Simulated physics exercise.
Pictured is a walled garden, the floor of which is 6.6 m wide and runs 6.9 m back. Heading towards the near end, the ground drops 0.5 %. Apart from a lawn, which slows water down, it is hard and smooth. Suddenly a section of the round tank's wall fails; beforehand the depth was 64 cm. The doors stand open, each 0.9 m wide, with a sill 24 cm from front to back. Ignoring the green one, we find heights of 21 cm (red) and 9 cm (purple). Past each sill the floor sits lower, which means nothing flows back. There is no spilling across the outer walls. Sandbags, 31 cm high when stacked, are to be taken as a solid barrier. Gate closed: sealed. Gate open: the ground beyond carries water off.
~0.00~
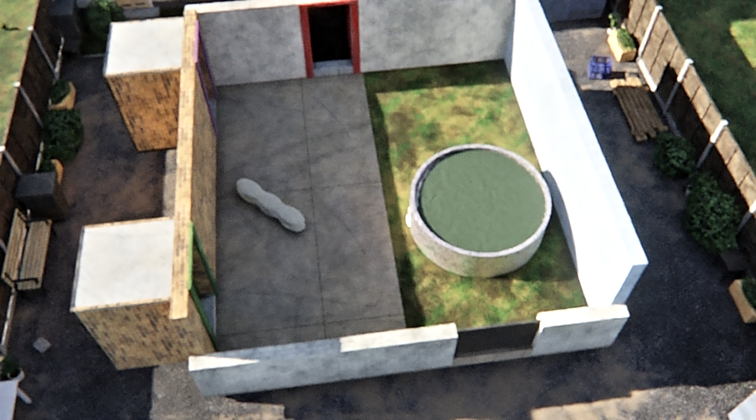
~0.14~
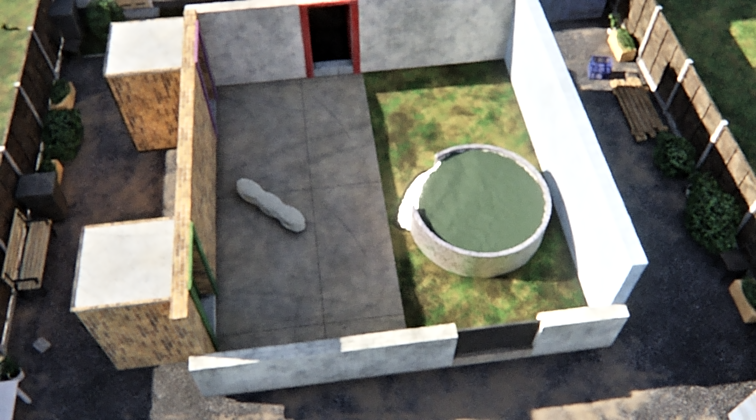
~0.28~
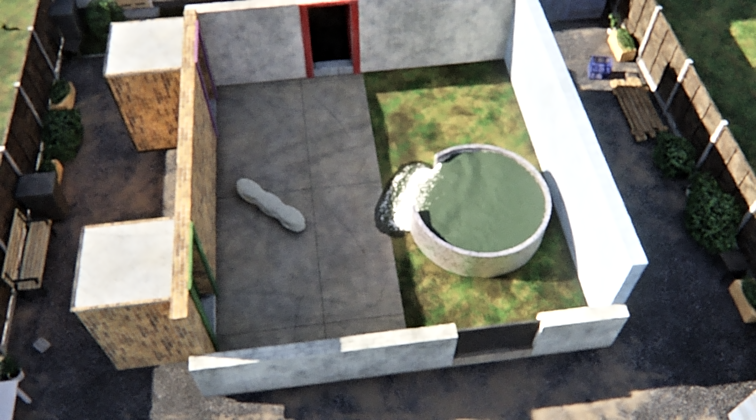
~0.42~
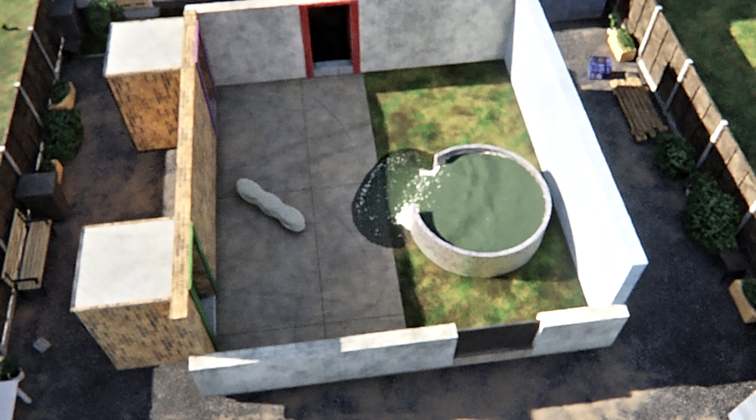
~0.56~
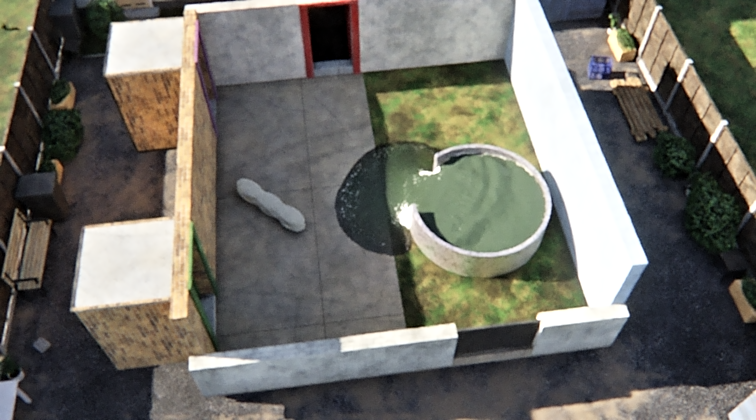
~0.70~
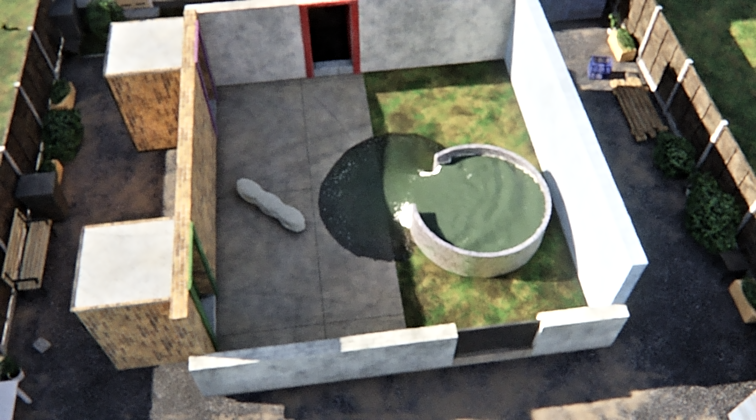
A walled garden is seen from high above, its floor split between smooth grey paving on the left and a patchy green lawn on the right. A pale round tank of dark green water stands on the lawn, with a lumpy whitish object on the paving and a red-framed doorway in the far wall. A section of the tank's left side gives way and water gushes out, foaming at first, then spreading leftward in a dark, rounded sheet across grass and paving, while the camera stays still.
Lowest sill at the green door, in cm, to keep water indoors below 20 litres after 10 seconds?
Roughly 6 cm.
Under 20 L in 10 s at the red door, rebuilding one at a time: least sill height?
Red would need about 9.0 cm on its own.
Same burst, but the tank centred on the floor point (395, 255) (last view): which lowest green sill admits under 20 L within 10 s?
Close to 12.0 cm would do it.
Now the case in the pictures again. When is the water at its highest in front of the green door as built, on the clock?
Around 7.0 seconds.
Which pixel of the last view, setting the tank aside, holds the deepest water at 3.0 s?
Near (217, 87).
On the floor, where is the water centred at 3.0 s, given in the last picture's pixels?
My guess is close to (377, 183).
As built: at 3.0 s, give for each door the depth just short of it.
Door by door in cm - red 12, purple 18, green 9.
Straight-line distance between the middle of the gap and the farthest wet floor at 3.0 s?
The front sits around 5.4 m out.
After 1.4 s water covers 30 % of the floor, deepest (32 cm) near (410, 204); it has not reached the green door.
After 3.0 s water covers 55 % of the floor, deepest (42 cm) near (217, 87); 9 cm at the green door, 0 litres in over its 14 cm sill.
After 10.0 s water covers 90 % of the floor, deepest (10 cm) near (313, 363); 8 cm at the green door, 0 litres in over its 14 cm sill.
At the green door as built, the water arrived by 2.5 s and peaked near 11 cm at 7.2 s.
With a sill of 5 cm, 37 litres would have come in within the 10 s; with 8 cm, 6 litres. So under 20 litres takes about 6 cm.
